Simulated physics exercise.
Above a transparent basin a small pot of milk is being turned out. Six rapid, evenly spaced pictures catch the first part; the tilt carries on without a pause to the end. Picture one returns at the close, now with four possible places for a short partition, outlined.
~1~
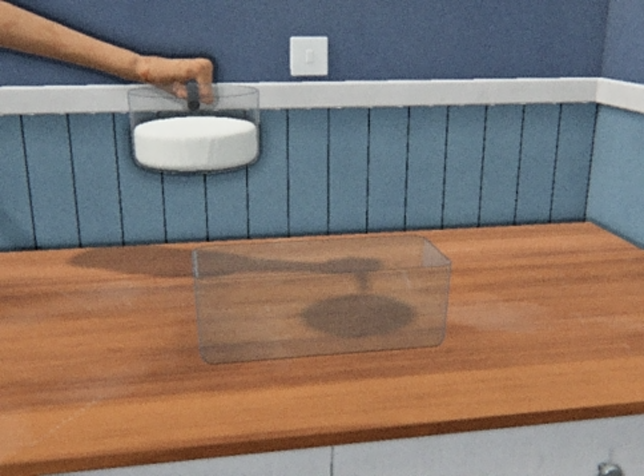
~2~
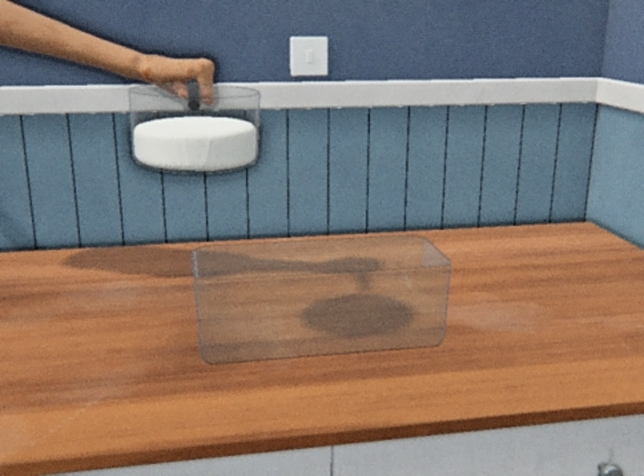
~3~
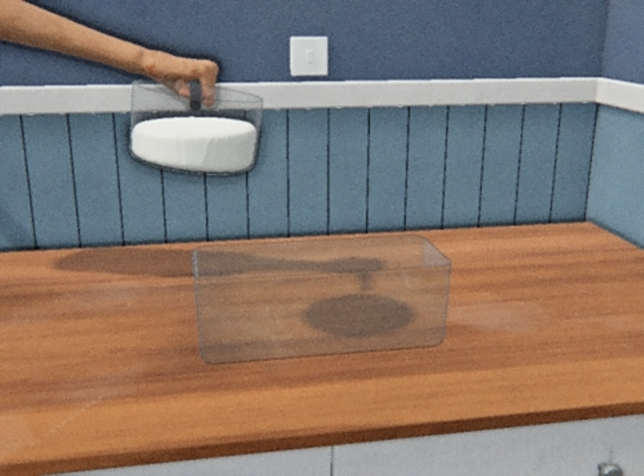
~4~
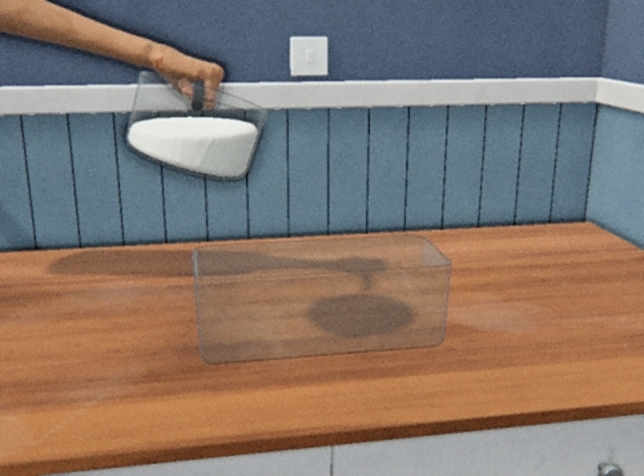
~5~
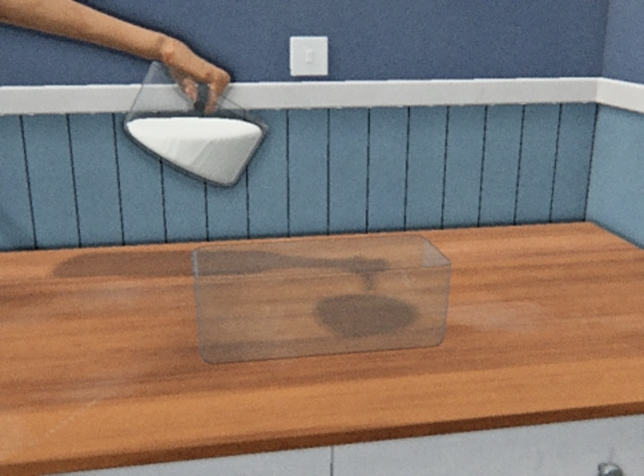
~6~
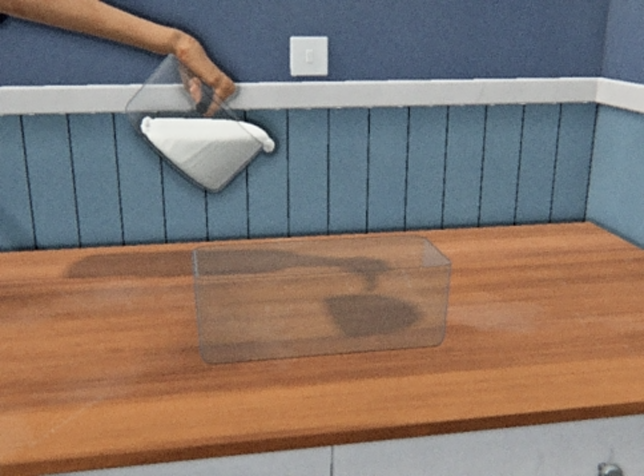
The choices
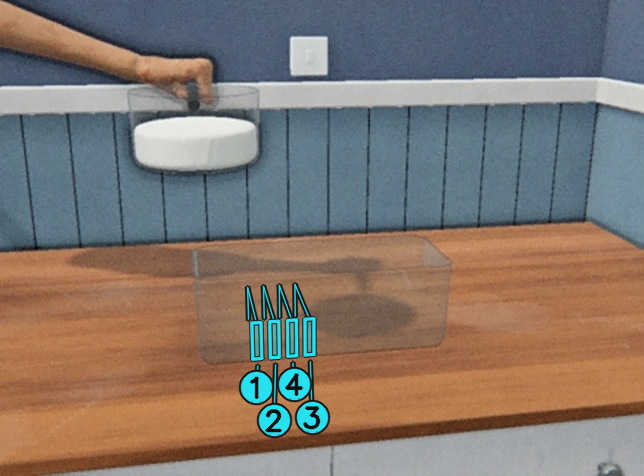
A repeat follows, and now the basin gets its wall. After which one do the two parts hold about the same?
The best slot is 3.
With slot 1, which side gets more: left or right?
More ends on the right.
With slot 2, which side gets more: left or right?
More ends on the right.
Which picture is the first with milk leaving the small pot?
Picture 6.
On the marked copy, 1 at (257, 365); 2 at (275, 364); 3 at (310, 361); 4 at (292, 362).
With 1, about 3 % ends left of the wall and 96 % right of it.
With 2, about 9 % ends left of the wall and 90 % right of it.
With 3, about 50 % ends left of the wall and 48 % right of it.
With 4, about 30 % ends left of the wall and 69 % right of it.
